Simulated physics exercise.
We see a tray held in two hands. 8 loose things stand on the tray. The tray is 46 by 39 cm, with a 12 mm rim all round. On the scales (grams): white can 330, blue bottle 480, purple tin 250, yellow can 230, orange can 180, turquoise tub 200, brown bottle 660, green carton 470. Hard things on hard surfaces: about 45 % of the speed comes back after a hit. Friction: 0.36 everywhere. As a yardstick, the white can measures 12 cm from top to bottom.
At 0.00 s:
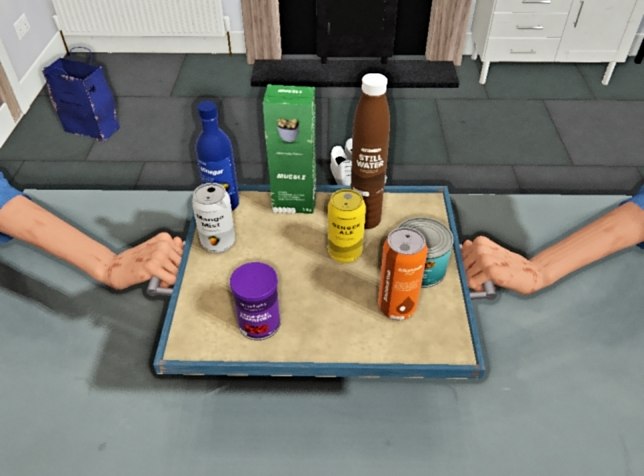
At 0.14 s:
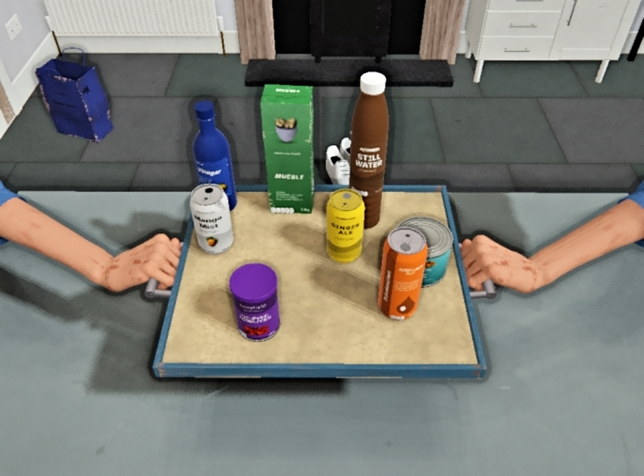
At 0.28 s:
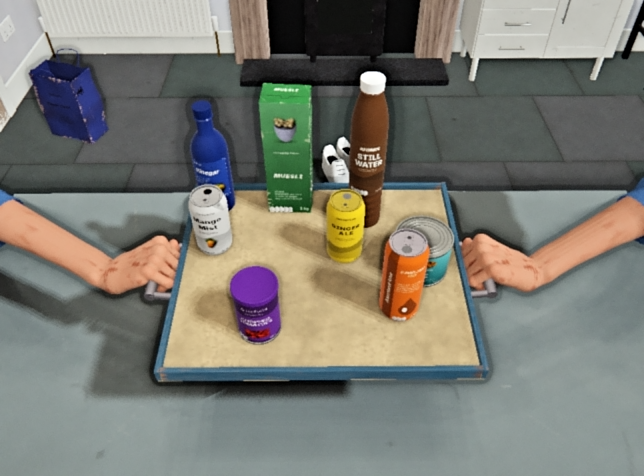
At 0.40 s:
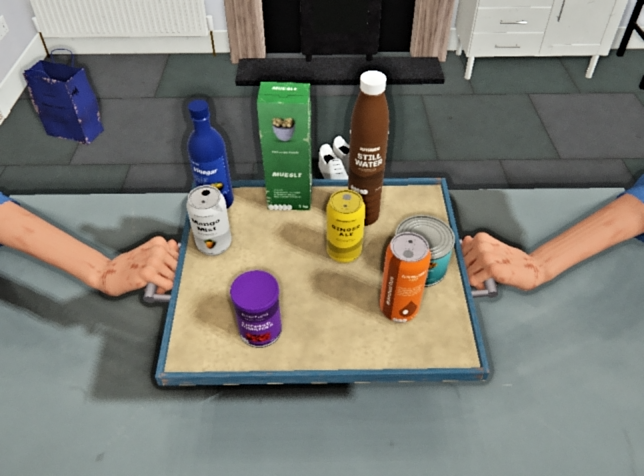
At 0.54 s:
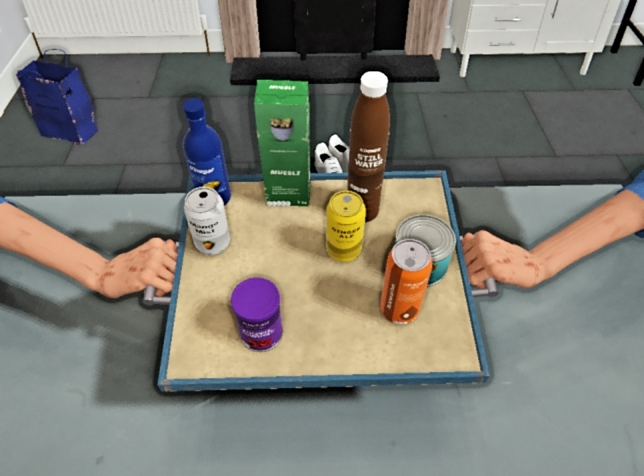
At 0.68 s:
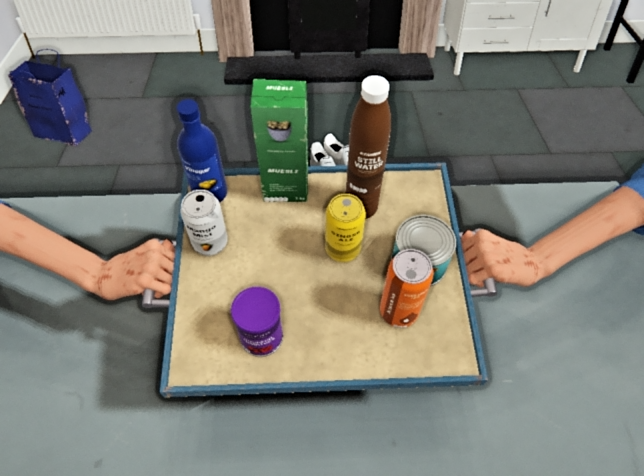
Two hands gradually tilt a loaded tray toward the viewer while its items stay in place.
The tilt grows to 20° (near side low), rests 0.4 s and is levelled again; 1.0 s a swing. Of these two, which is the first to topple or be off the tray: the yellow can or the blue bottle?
Of the two named, the former: The yellow can.
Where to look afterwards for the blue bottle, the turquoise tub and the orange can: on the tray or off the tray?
The blue bottle finishes off the tray; the turquoise tub ends on the tray; the orange can finishes off the tray.
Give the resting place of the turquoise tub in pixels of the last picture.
At about (450, 321).
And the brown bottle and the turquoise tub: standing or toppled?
The brown bottle tips over; the turquoise tub is still upright.
By 1.38 s, tray at 20°, near edge down; purple tin and orange can now off the tray; yellow can on its side near (318, 337); blue bottle rocked 45° off its seat near (190, 211).
By 1.78 s, tray at 17°, near edge down; blue bottle and brown bottle now off the tray; yellow can on its side near (321, 337); white can on its side.
When it is over (4.9 s), off the tray, blue bottle, purple tin, orange can and brown bottle; lying over on the tray, white can, yellow can and green carton; not toppled but over 5 cm from the start, turquoise tub. End places, in pixels of the last picture, yellow can near (333, 320), blue bottle near (90, 427). Yellow can went at 1.14 s; blue bottle went at 1.36 s.
